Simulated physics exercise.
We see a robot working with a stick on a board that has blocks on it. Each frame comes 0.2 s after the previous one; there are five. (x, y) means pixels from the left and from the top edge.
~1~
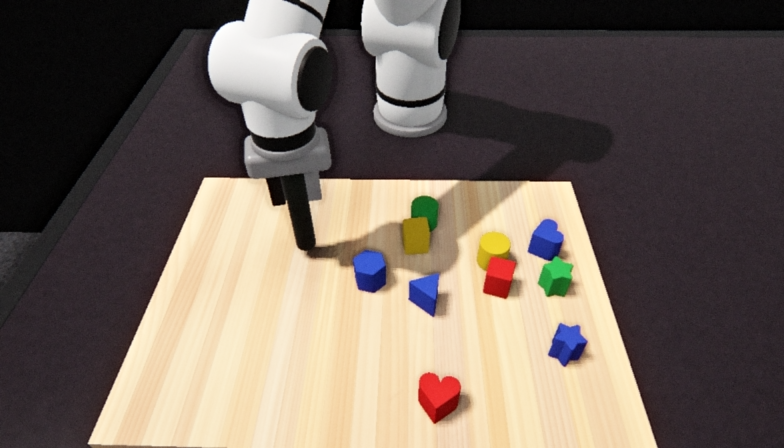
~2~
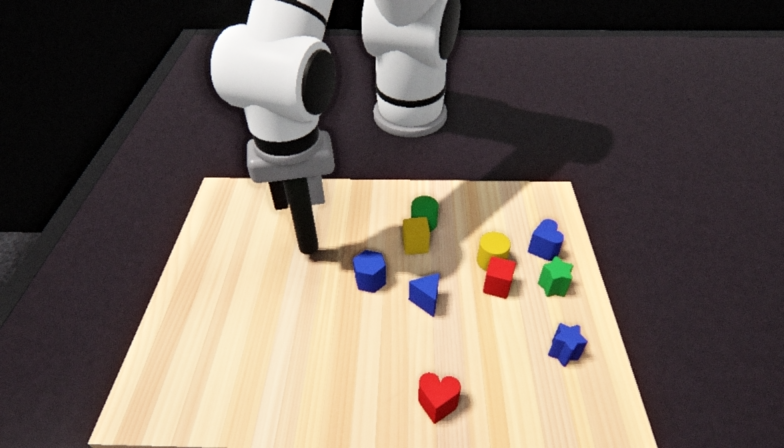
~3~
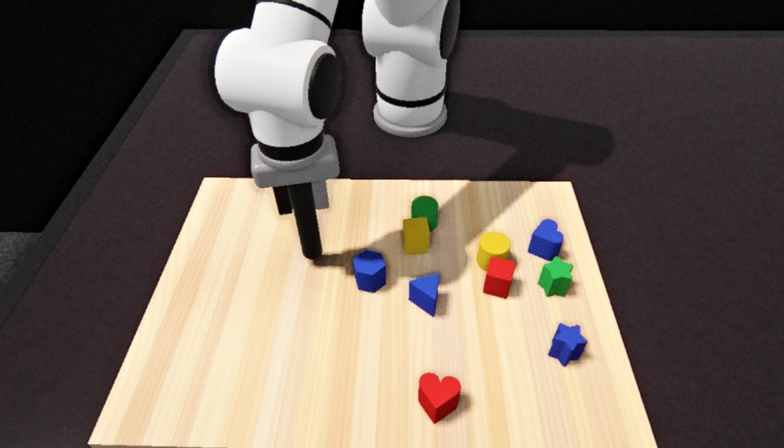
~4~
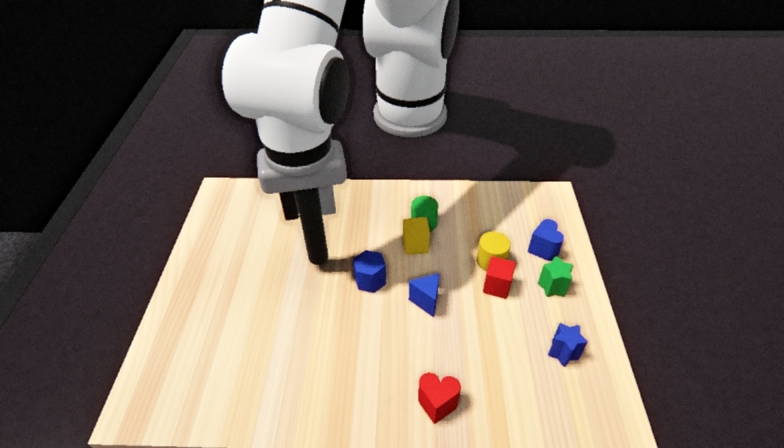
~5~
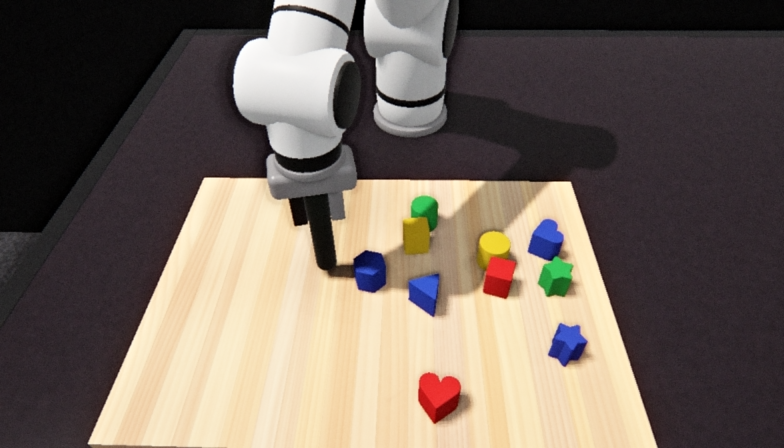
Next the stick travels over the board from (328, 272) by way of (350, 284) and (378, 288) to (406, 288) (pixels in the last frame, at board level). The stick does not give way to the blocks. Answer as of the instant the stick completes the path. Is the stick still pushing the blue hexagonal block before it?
Going by the path, yes.
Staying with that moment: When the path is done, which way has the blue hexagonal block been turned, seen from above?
Viewed from the top, it goes anticlockwise.
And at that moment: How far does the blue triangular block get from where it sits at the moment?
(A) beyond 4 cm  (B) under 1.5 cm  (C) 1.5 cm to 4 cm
B
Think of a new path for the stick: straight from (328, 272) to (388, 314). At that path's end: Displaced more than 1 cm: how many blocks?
Only one of them.
The first path, step by step. One third of the way, stick at (349, 277); blue hexagonal block at (374, 262).
Two thirds of the way, stick at (378, 281); blue hexagonal block at (404, 262), turned 20° anticlockwise.
At the end, stick at (406, 280); blue hexagonal block at (431, 259), turned 35° anticlockwise; blue triangular block still.
